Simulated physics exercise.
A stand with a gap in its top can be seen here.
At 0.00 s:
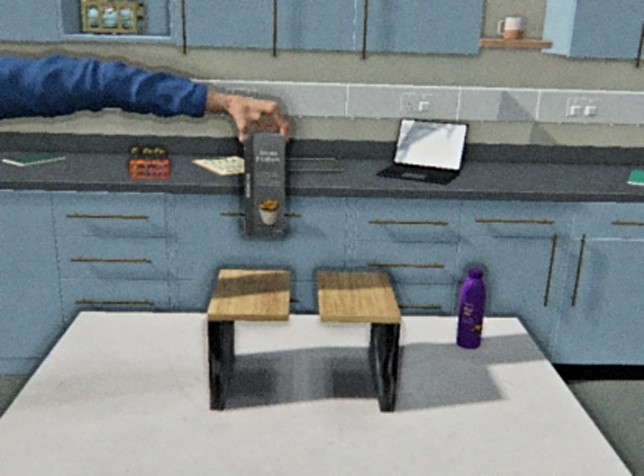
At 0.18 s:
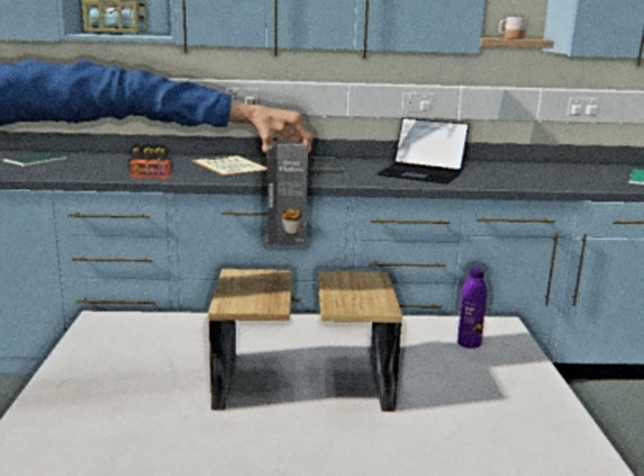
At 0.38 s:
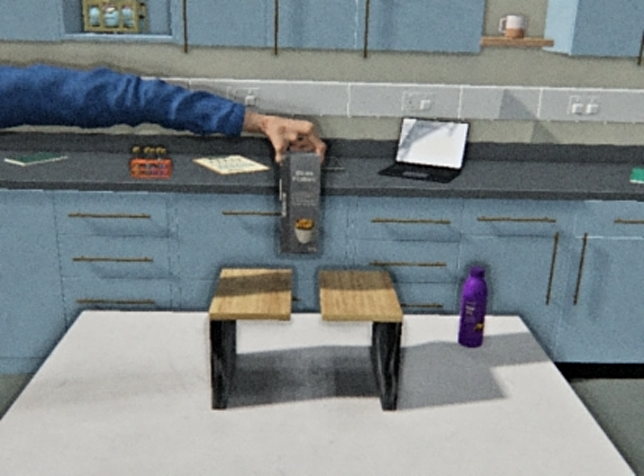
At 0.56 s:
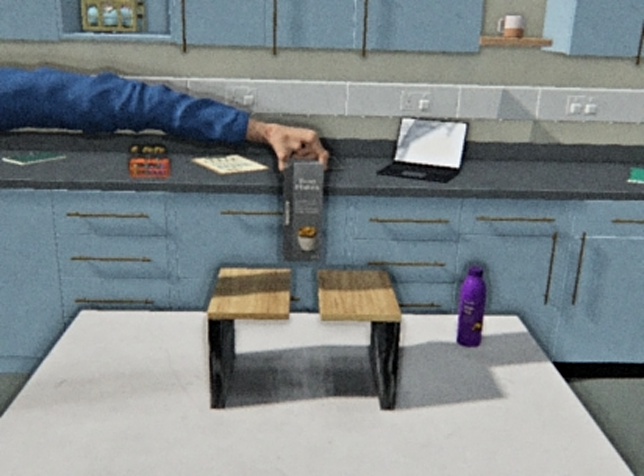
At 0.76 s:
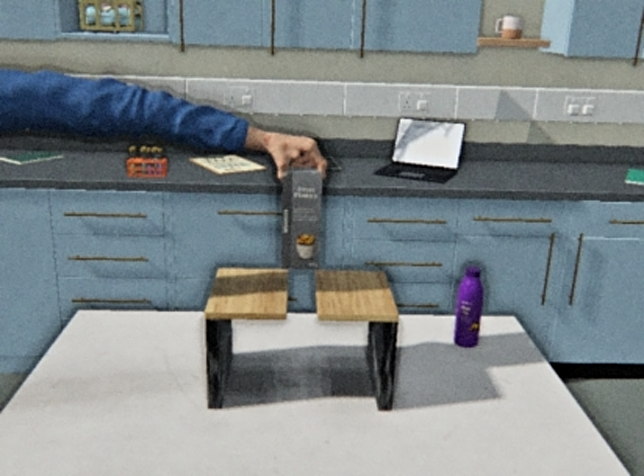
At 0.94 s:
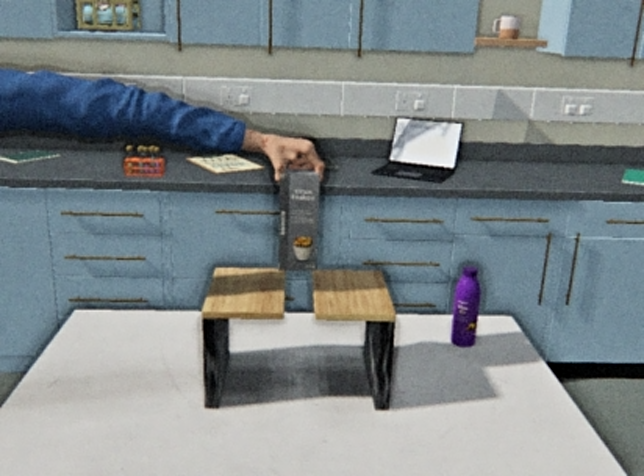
In the video, a hand in a blue sleeve carries a grey packet a short way right and down, then holds it still over the gap in a wooden-topped stand, while a purple bottle stands on the table.
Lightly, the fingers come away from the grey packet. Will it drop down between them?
No.
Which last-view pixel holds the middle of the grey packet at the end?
It finishes at around (298, 243).
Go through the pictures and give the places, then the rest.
On its way; grey packet (265, 183); purple bottle (472, 308), in the first picture.
On its way; grey packet (287, 193); purple bottle (473, 307), in the second picture.
On its way; grey packet (300, 203); purple bottle (474, 307), in the third picture.
On its way; grey packet (303, 210); purple bottle (472, 306), in the fourth picture.
Held still over the gap; grey packet (301, 218); purple bottle (469, 307), in the fifth picture.
Held still over the gap; grey packet (299, 220); purple bottle (467, 306), in the sixth picture.
By 1.26 s, grey packet moved about its own width near (298, 243).
By 1.58 s, grey packet resting near (298, 243).
When it is over (1.9 s), moved from the start, grey packet; purple bottle as before. End places, in pixels of the last picture, grey packet near (298, 243). The packet is caught.
